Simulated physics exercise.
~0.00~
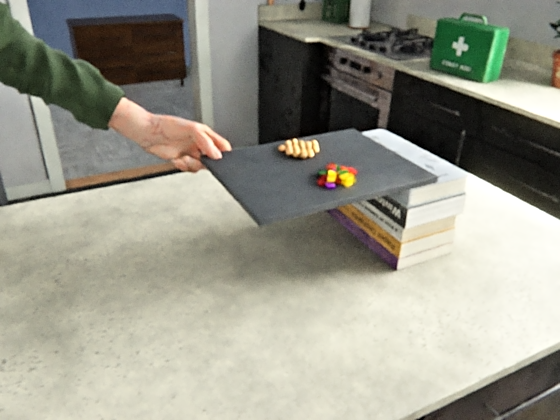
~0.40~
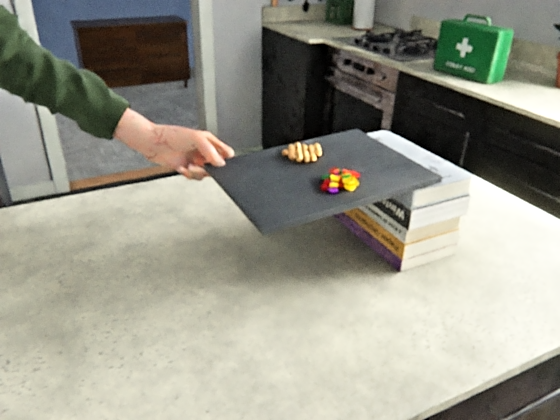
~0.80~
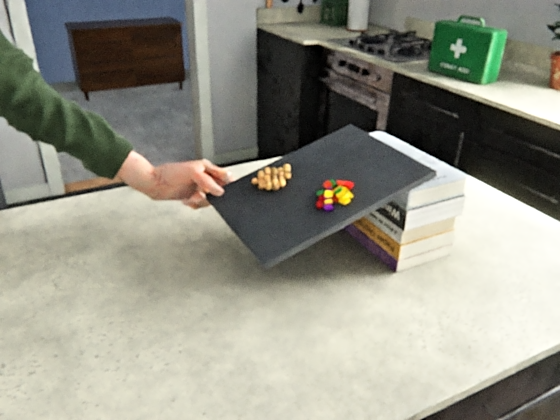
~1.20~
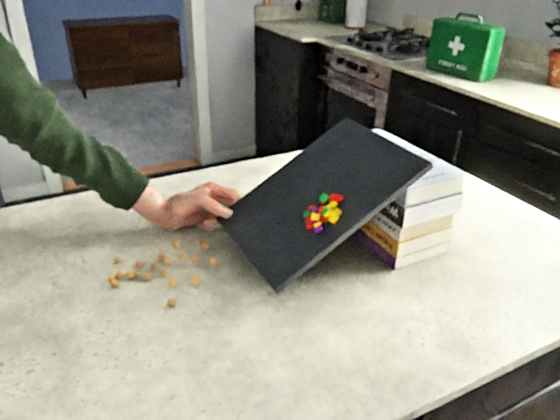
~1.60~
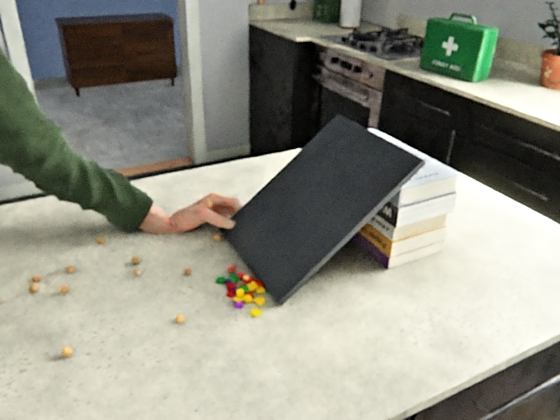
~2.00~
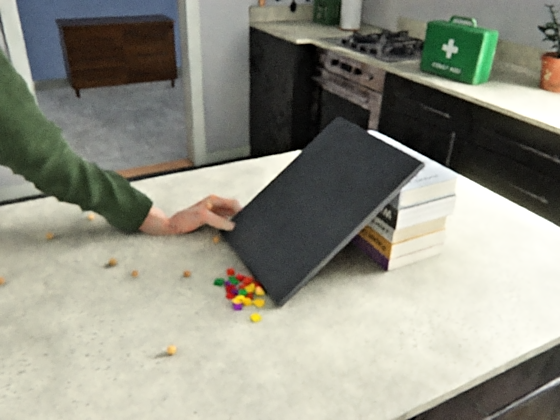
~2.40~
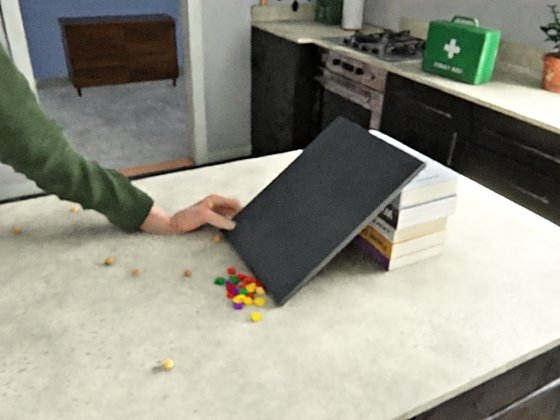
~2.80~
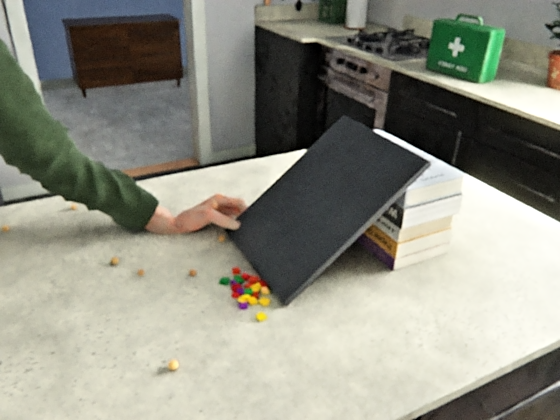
On a kitchen counter, a hand slowly lowered one end of a dark board propped on stacked books until it touched down; the small tan pieces slid off first and scattered far left, while the colourful ones slid later and stayed heaped at its foot.
